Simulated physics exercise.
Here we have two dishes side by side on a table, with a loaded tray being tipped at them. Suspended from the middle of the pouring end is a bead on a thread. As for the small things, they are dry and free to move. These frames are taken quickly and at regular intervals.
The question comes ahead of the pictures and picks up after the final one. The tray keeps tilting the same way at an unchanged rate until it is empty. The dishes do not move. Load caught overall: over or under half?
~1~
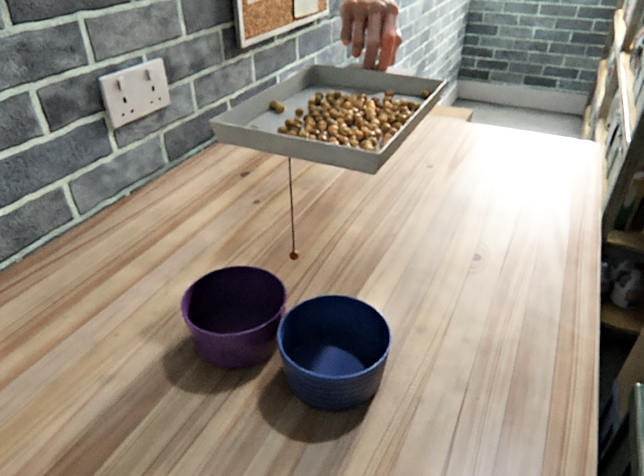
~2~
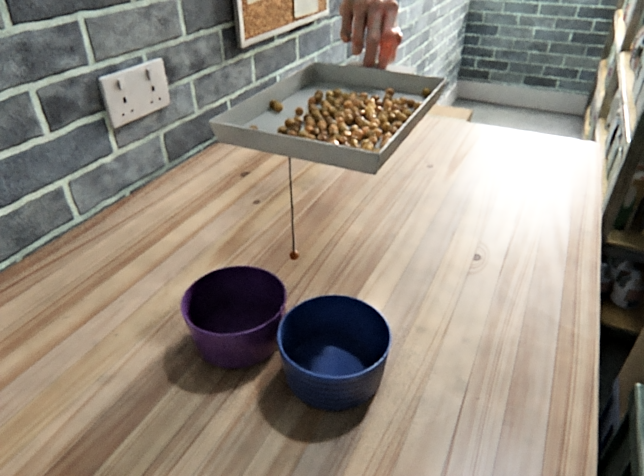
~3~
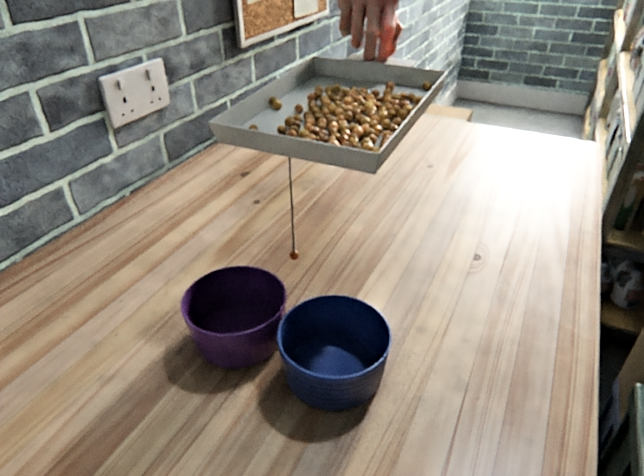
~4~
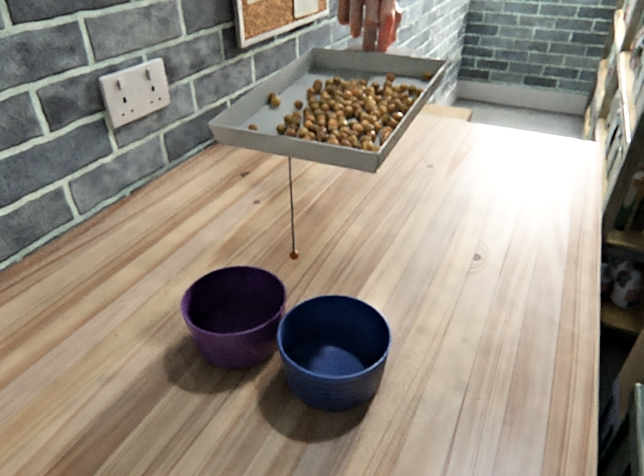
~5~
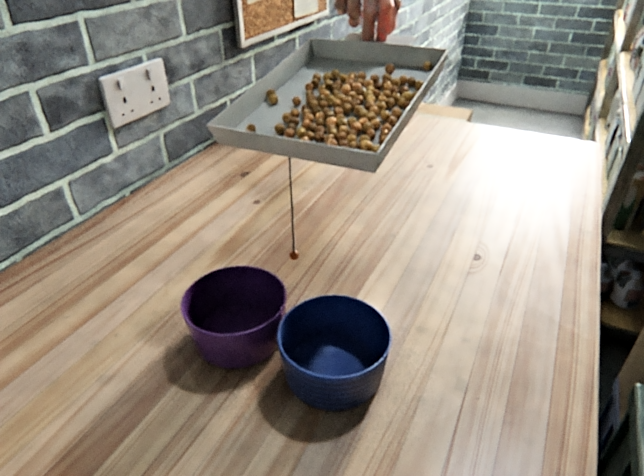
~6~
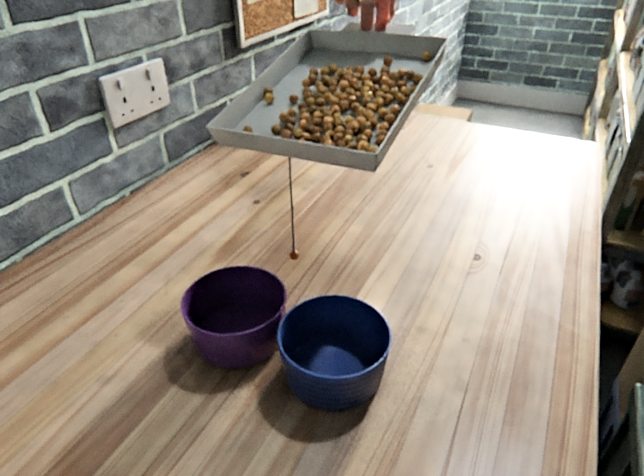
Over.
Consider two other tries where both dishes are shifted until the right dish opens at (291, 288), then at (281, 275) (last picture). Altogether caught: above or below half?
The dishes end up with the greater share in the first try and the greater share in the second.
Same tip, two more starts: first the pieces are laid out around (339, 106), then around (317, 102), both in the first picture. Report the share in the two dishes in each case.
Close to 70 in a hundred, then close to 70 in a hundred.
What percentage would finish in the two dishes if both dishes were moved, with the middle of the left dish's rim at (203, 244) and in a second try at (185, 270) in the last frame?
Trial 1: 40 percent; trial 2: 90 percent.
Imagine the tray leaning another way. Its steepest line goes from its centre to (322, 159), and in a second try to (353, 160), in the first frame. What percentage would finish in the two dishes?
Lab note: Case 1 near 90 %, case 2 near 50 %.
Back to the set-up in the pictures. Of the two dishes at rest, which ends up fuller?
Winner, as observed: The left-positioned one.
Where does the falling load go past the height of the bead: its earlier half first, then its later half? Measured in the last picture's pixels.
First around (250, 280), afterwards around (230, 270).
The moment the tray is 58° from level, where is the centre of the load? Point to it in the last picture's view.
I'd put it at about (297, 110).
Shortly afterwards, tray tipped steeply; the whole lot on the tray.
Next, tray tipped right over; a little on the tray; a little in the right dish; near half in the left dish; near a quarter outside both; a little in the air.
Some moments later, tray tipped past a quarter turn; a little in the right dish; near half in the left dish; near a quarter outside both.
In the end, tray tipped past a quarter turn; a little in the right dish; near half in the left dish; near a quarter outside both.
